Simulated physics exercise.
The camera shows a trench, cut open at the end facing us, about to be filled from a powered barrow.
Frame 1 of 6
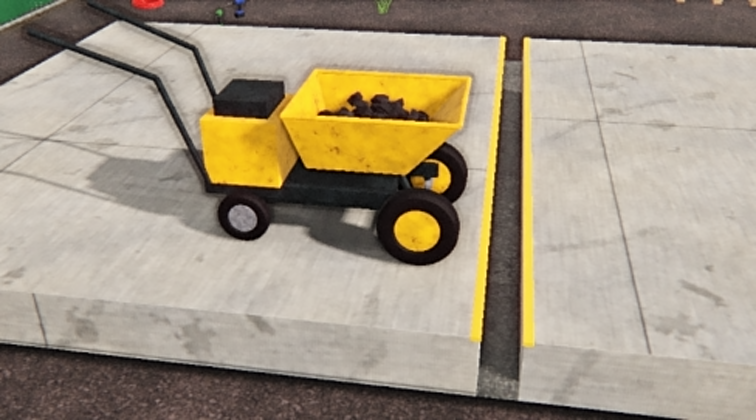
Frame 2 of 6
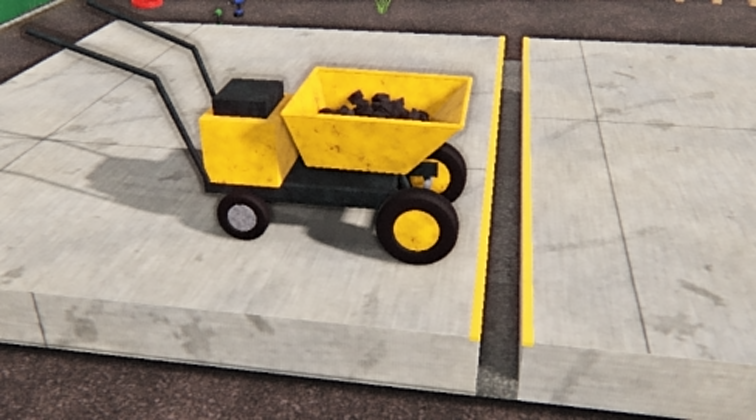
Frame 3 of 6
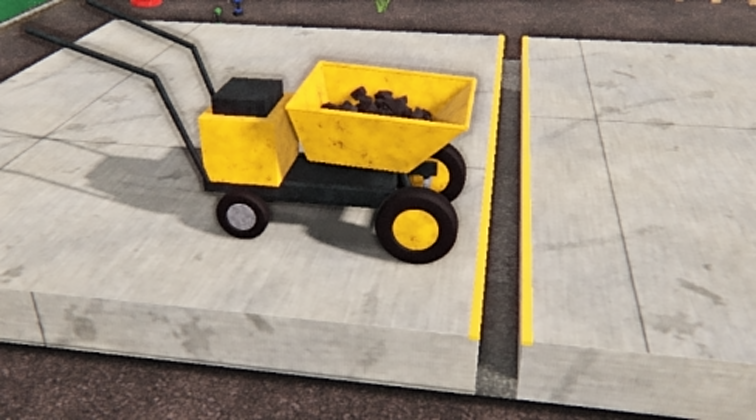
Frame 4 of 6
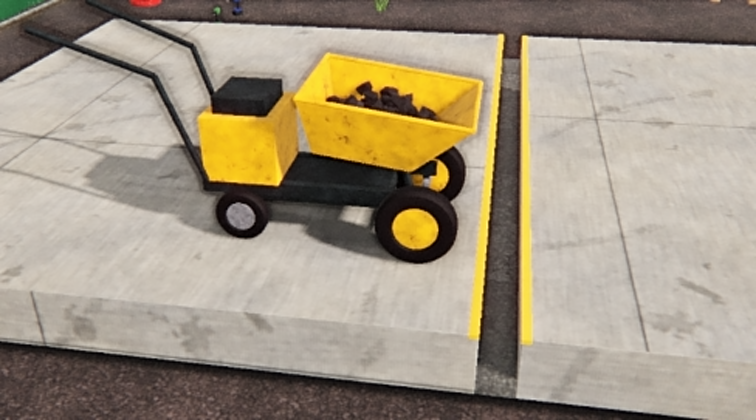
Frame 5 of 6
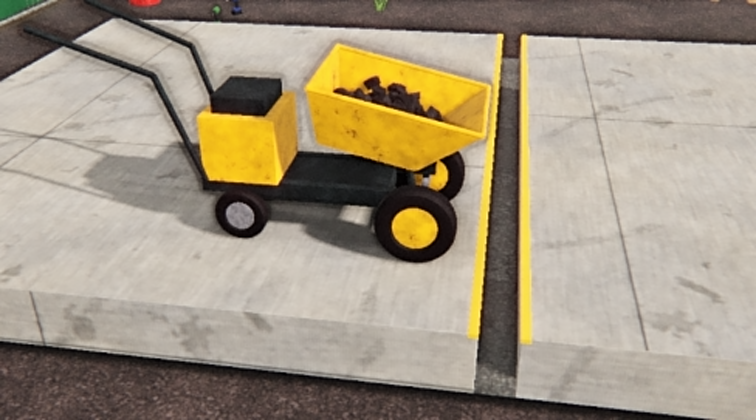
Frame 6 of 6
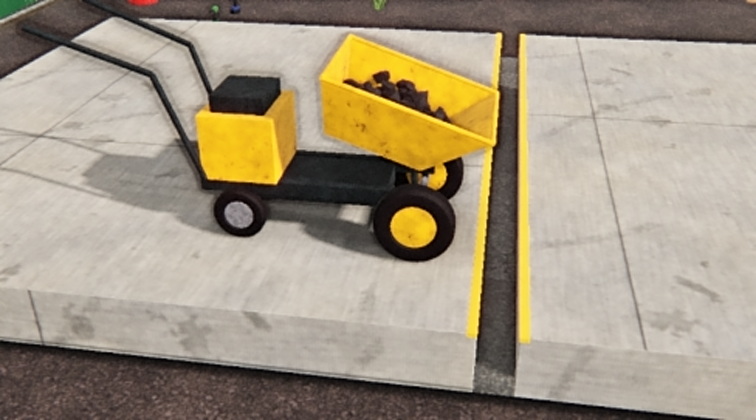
In the video, a yellow powered barrow carrying dark lumps stands on a pale concrete surface beside a narrow, yellow-edged gap. Its skip starts level, then gradually rises at the back and tilts toward the right, the lumps still inside.
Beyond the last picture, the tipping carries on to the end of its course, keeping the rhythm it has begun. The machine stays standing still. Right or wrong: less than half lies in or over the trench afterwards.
Right.
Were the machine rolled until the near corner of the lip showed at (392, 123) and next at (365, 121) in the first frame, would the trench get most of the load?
The first place leaves the greater portion between the edges, the second place the greater portion.
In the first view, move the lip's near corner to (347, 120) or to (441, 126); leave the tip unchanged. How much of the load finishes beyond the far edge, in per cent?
0 % and 80 %.
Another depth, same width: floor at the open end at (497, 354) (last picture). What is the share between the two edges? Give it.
The share would be around 10 per cent.
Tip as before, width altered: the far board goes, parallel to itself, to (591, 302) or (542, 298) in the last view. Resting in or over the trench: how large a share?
Roughly 80 percent first and 20 percent second.
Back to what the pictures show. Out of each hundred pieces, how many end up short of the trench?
0 %.
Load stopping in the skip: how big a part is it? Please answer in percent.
Roughly 0 per cent of the load.
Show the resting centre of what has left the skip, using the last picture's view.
About (578, 239).
Just after the last frame, skip tipped steeply; every one in the skip.
A moment on, skip tipped steeply; the larger part in the skip; about a tenth beyond it.
Further on, skip tipped right over; roughly a quarter in the skip; the larger part beyond it.
When it is over, skip tipped right over; just a few in the skip; about a tenth in or heaped over the trench; almost all beyond it.
